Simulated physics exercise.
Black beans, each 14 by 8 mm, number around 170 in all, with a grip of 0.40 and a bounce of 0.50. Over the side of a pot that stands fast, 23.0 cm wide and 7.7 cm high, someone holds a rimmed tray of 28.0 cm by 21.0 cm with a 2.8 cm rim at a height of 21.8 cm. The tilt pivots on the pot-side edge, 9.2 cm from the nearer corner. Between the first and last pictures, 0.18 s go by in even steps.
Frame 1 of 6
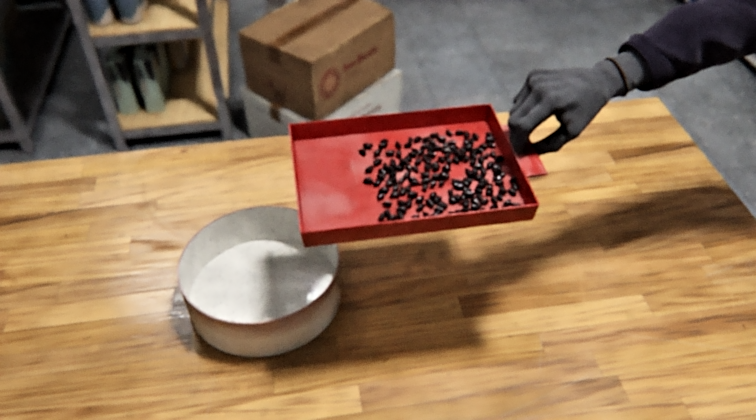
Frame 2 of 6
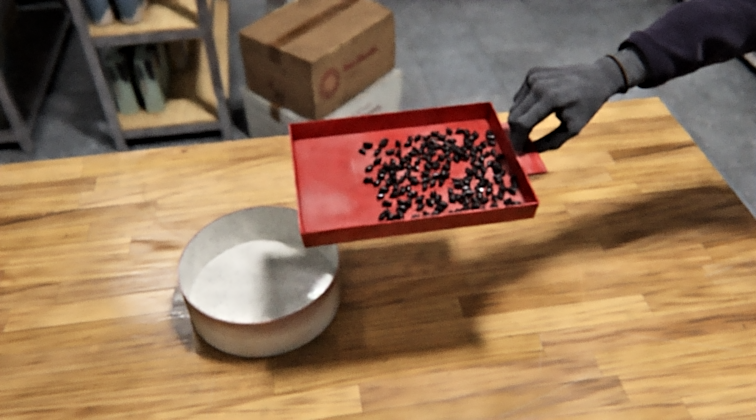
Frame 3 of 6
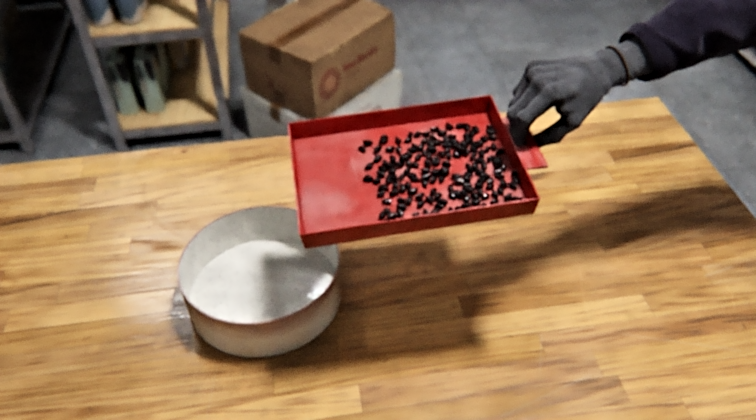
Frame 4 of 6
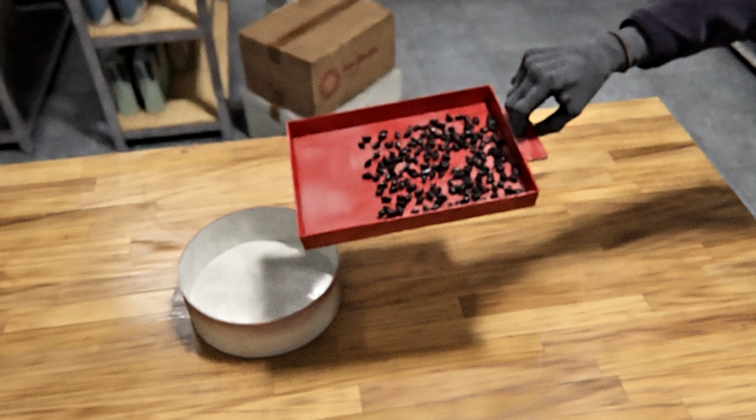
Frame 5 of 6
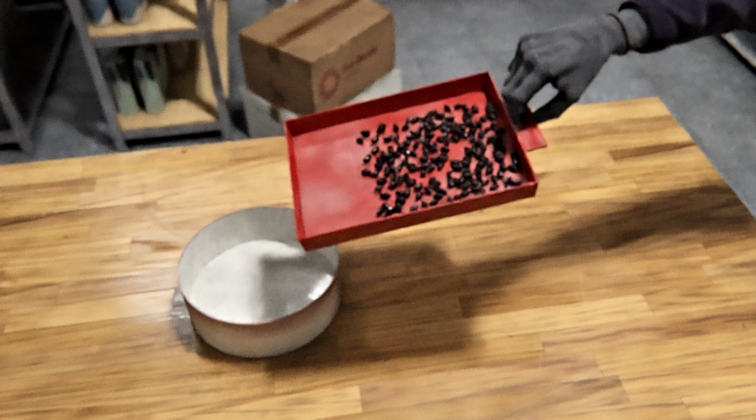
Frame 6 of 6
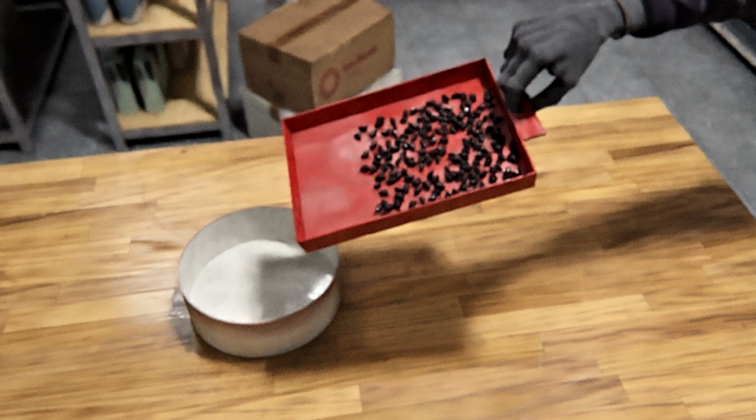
The clip opens on a gloved hand holding a red rimmed tray of scattered black beans above a wooden table, beside a round pale pot. The hand slowly raises the right side, tilting the tray modestly down toward the pot, while the beans stay spread over its right part.
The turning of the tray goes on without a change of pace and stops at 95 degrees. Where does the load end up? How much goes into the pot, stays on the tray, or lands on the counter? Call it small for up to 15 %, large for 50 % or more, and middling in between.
Pot - middling, tray - small, counter - large.
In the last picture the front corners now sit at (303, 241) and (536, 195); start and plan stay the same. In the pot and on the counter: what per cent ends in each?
Per cent by place - pot 0, counter 95.
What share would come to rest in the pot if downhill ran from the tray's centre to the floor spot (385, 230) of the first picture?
The share would be about 0 percent.
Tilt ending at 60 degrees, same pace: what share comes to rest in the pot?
Near 10 %, then.
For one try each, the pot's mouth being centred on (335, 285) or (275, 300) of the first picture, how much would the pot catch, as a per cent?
Roughly 55 per cent, then 95 per cent.
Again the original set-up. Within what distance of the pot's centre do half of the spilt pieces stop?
Distance: Some 20 cm.
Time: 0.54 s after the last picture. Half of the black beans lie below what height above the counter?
About 20 centimetres.
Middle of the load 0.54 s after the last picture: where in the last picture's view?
Approximately (296, 247) in the last picture.
Then, 0.32 s after the last picture, tilt 54 degrees; the tray holds 100 %, the pot 0 %.
Then, 0.54 s after the last picture, tilt 81 degrees; the tray holds 70 %, the pot 0 %.
Then, 0.85 s after the last picture, tilt 95 degrees; the tray holds 10 %, the pot 20 %.
In the end, pot 25 %, tray 5 %, counter 75 %.
